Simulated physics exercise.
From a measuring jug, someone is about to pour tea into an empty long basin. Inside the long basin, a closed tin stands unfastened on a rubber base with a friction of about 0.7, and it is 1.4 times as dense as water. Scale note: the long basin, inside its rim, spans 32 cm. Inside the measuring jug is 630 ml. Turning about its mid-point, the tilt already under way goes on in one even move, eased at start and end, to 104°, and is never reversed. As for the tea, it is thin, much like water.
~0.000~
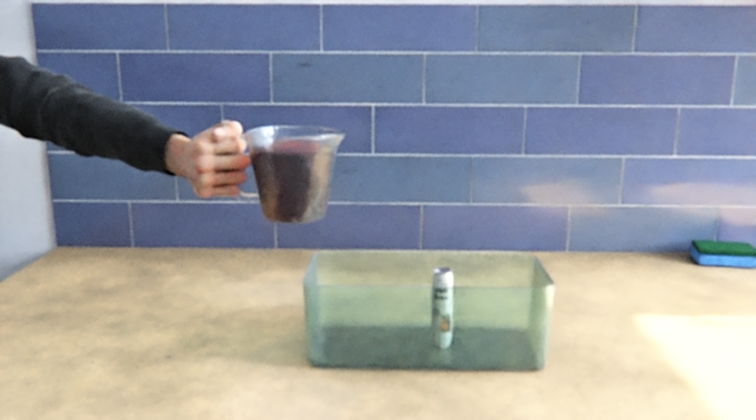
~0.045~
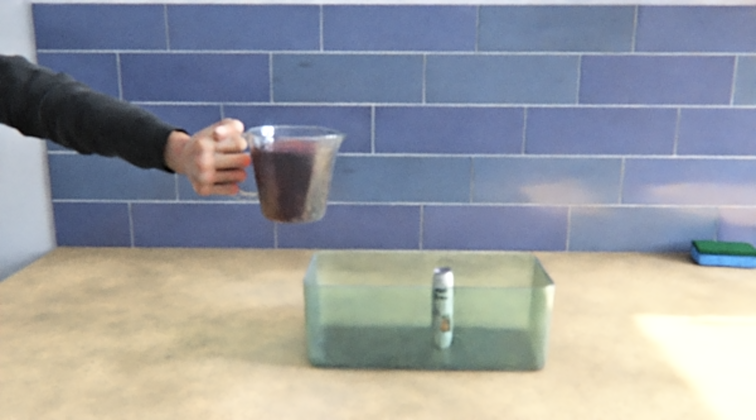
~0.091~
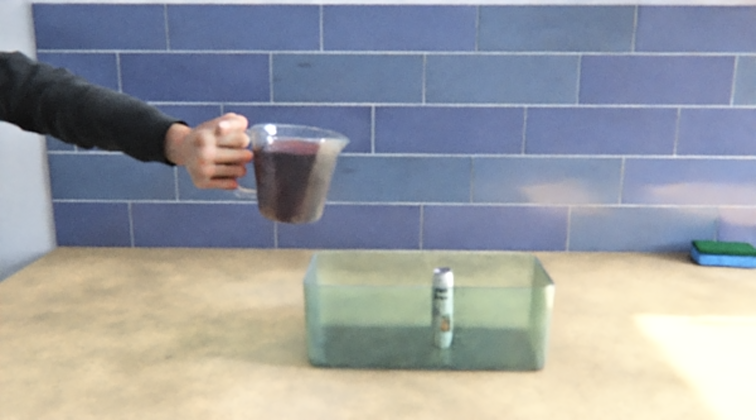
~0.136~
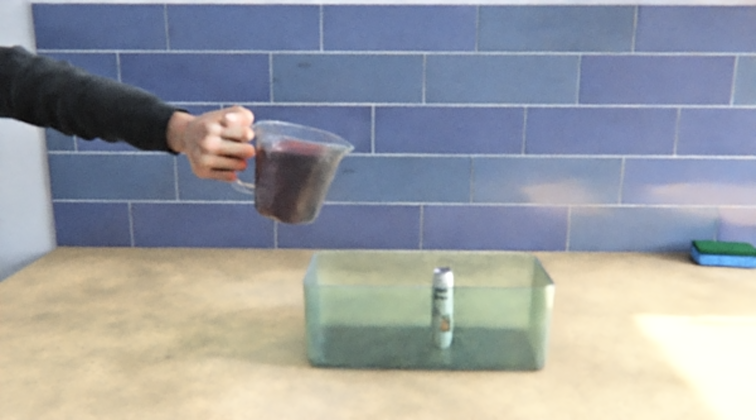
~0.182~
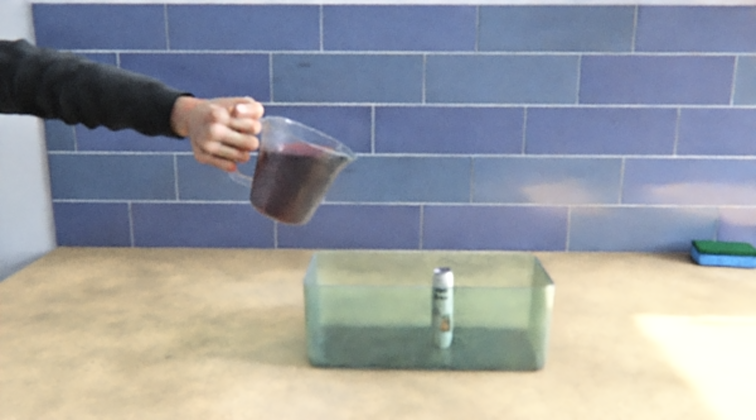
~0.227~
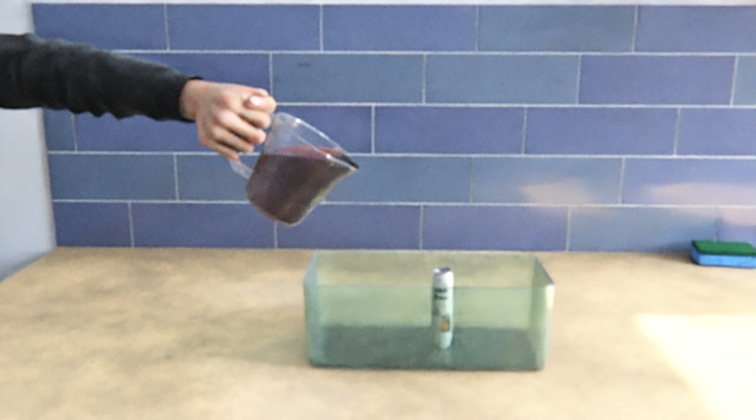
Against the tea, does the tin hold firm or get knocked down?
It holds firm.
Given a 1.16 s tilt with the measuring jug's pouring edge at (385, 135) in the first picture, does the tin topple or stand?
Then it tips over.
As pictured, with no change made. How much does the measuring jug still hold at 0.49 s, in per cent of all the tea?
Near 46 in a hundred.
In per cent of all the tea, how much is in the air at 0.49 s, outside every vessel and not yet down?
Some 28 per cent, I reckon.
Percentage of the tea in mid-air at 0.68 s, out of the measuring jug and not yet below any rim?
Near 10 percent.
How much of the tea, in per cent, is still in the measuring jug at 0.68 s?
About 7 % is still there.
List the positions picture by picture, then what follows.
In the first frame, it leans 0°; its right rim is at (346, 134); the tea meets the walls at (254, 147) and (335, 147); the long basin's rim runs from (309, 269) to (544, 271); the tin's top is at (443, 274).
In the second frame, it leans 2°; its right rim is at (347, 135); the tea meets the walls at (254, 146) and (335, 148).
In the third frame, it leans 6°; its right rim is at (350, 140); the tea meets the walls at (256, 144) and (337, 150).
In the fourth frame, it leans 13°; its right rim is at (354, 147); the tea meets the walls at (260, 144) and (341, 152).
In the fifth frame, it leans 23°; its right rim is at (357, 157); the tea meets the walls at (262, 148) and (348, 155).
In the sixth frame, it leans 34°; its right rim is at (359, 170); the tea meets the walls at (262, 157) and (350, 160); 1 per cent is over the edge.
Then, 0.49 s in, the tilt is 96° and 46 per cent is still to pour; the tin stands where it began.
Then, 0.68 s in, the tilt is 104° and 7 per cent is still to pour; the tin stands where it began.
Then, 0.87 s in, the tilt is 104° and 0 per cent is still to pour; the tin stands where it began.
Then, 1.09 s in, the tilt is 104° and 0 per cent is still to pour; the tin stands where it began.
Finally, the tin stands where it began.
